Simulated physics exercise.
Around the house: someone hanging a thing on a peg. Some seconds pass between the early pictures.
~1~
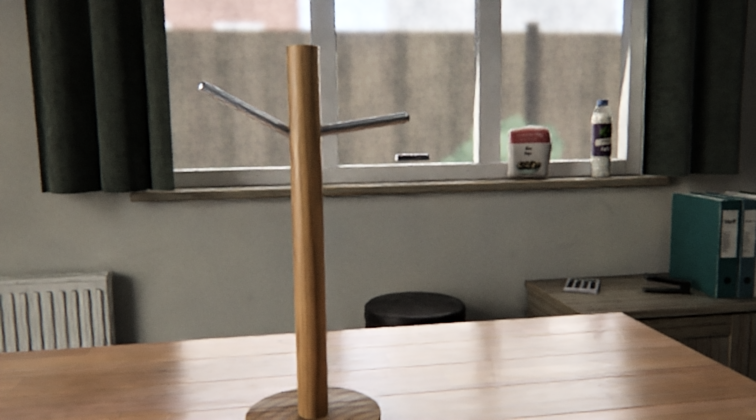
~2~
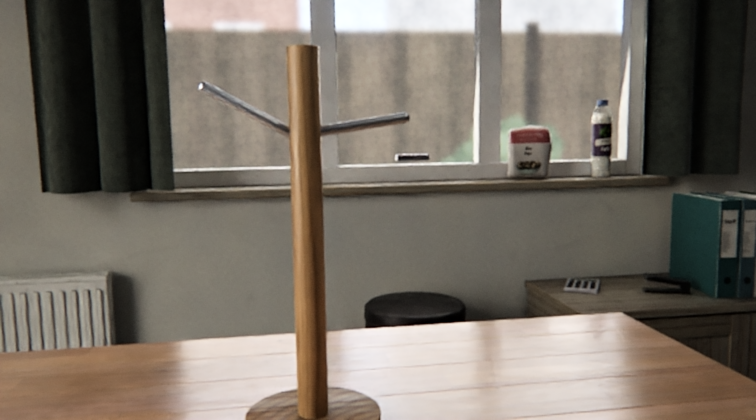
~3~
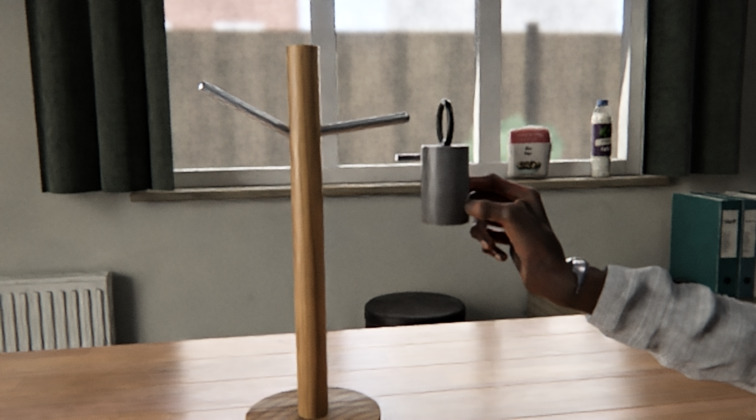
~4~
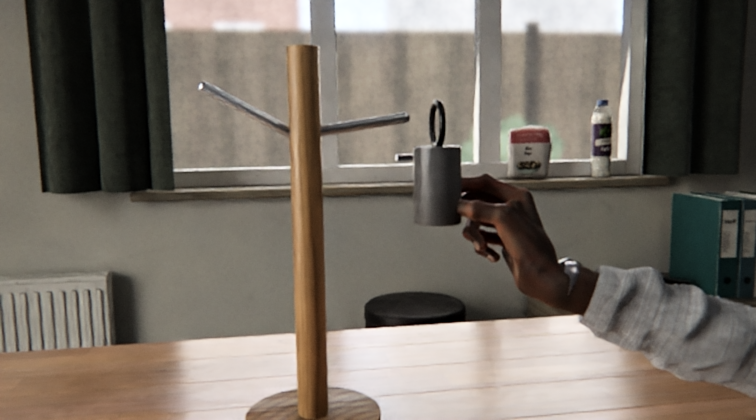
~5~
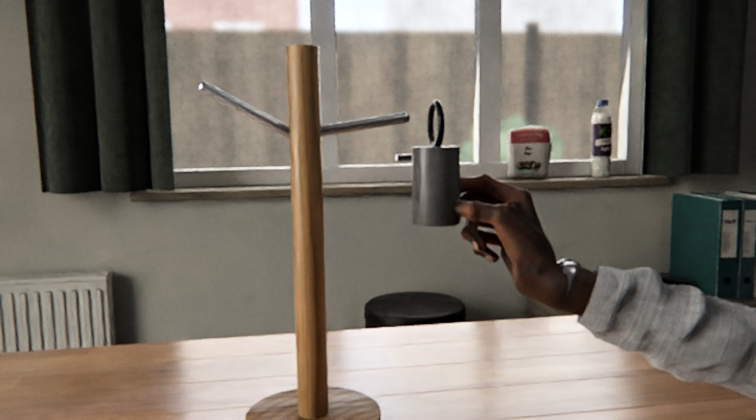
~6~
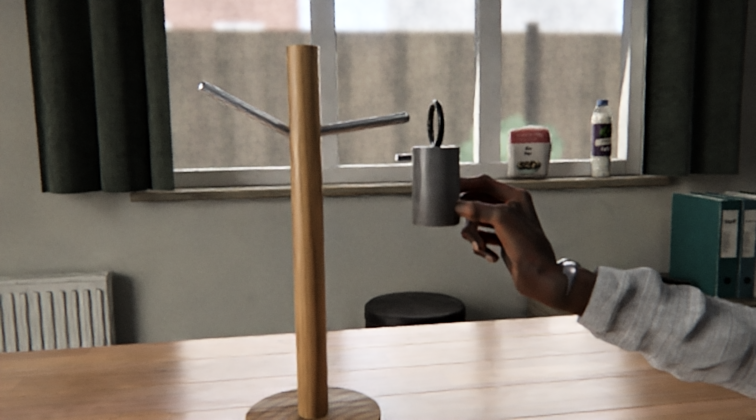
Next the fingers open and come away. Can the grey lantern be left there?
In the end the grey lantern slips down.
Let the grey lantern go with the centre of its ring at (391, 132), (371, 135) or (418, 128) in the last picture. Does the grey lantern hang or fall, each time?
In turn it stays on its peg; remains hooked; drops to the table.
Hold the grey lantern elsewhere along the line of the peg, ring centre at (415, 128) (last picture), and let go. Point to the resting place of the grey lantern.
It ends around (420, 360).
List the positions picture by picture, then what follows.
Peg stand (310, 243), in the first picture.
Peg stand (310, 243), in the second picture.
Still on the way; grey lantern (445, 161); peg stand (310, 243), in the third picture.
Still on the way; grey lantern (437, 162); peg stand (310, 243), in the fourth picture.
Still on the way; grey lantern (436, 162); peg stand (310, 243), in the fifth picture.
In place, still held; grey lantern (436, 162); peg stand (310, 243), in the sixth picture.
Then, 0.18 s later than the last frame, grey lantern dropping near (436, 243).
When it is over, the grey lantern drops to the table, near (437, 357).
